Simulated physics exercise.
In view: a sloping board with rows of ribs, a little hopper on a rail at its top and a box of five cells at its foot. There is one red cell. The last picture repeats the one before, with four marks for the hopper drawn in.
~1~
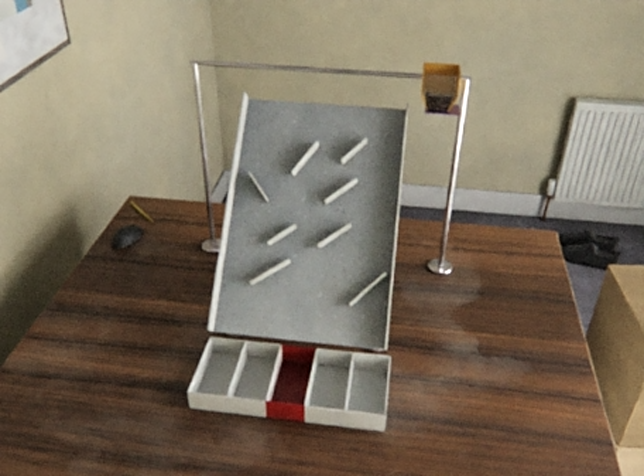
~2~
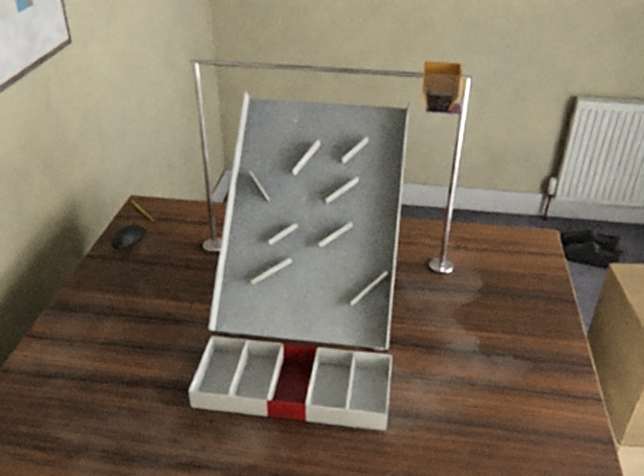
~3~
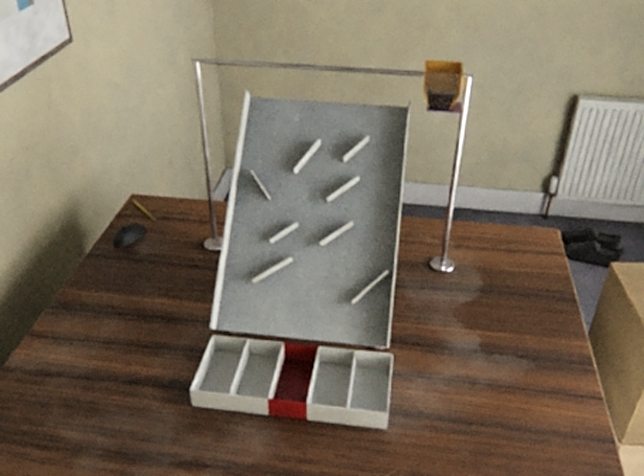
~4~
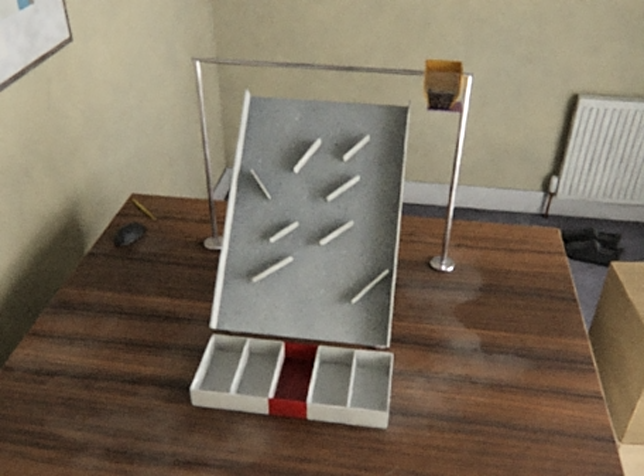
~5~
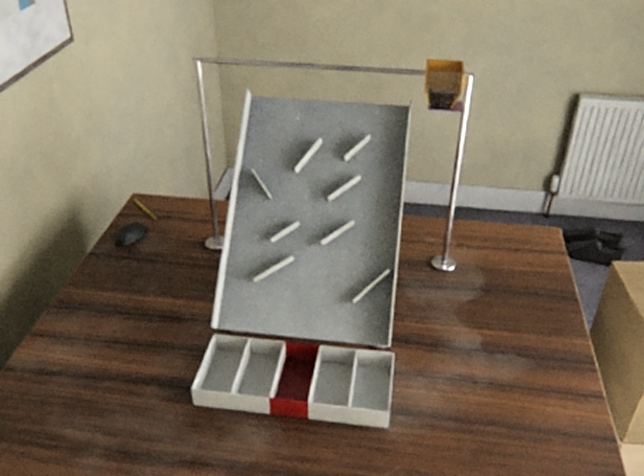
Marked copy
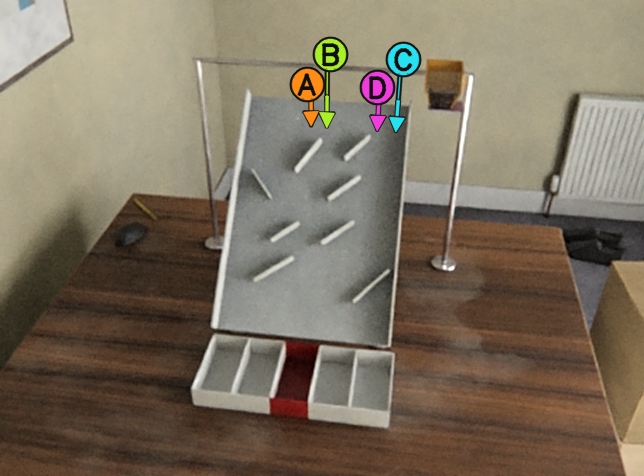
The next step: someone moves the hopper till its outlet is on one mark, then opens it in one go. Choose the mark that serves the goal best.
C beats the others.
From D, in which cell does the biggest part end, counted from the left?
It is the third one.
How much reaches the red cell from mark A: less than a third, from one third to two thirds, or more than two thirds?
Less than a third.
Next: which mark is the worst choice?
The answer is A.
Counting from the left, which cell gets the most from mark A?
It is the first one.
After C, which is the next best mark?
The answer is D.
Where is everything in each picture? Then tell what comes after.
In the first frame, hopper near (440, 102), allspice berries, door shut.
In the second frame, ribs (293, 171) to (318, 140), (342, 159) to (367, 137), (250, 171) to (267, 197).
In the third frame, ribs (327, 199) to (359, 176), (269, 240) to (297, 222), (320, 243) to (353, 221).
In the fourth frame, ribs (252, 280) to (291, 257), (352, 301) to (388, 270).
In the fifth frame, red cell near (289, 407), number 3 of 5 from the left.
On the marked copy, mark A meets the board at (311, 120); mark B meets the board at (326, 121); mark C meets the board at (396, 126); mark D meets the board at (377, 125).
For mark A, none at all in the red cell, all but a few in other cells.
For mark B, a small share in the red cell, the bulk in other cells, a small share outside the box.
For mark C, close to half in the red cell, close to a third in other cells, a small share outside the box.
For mark D, close to half in the red cell, close to half in other cells, only a few outside the box.
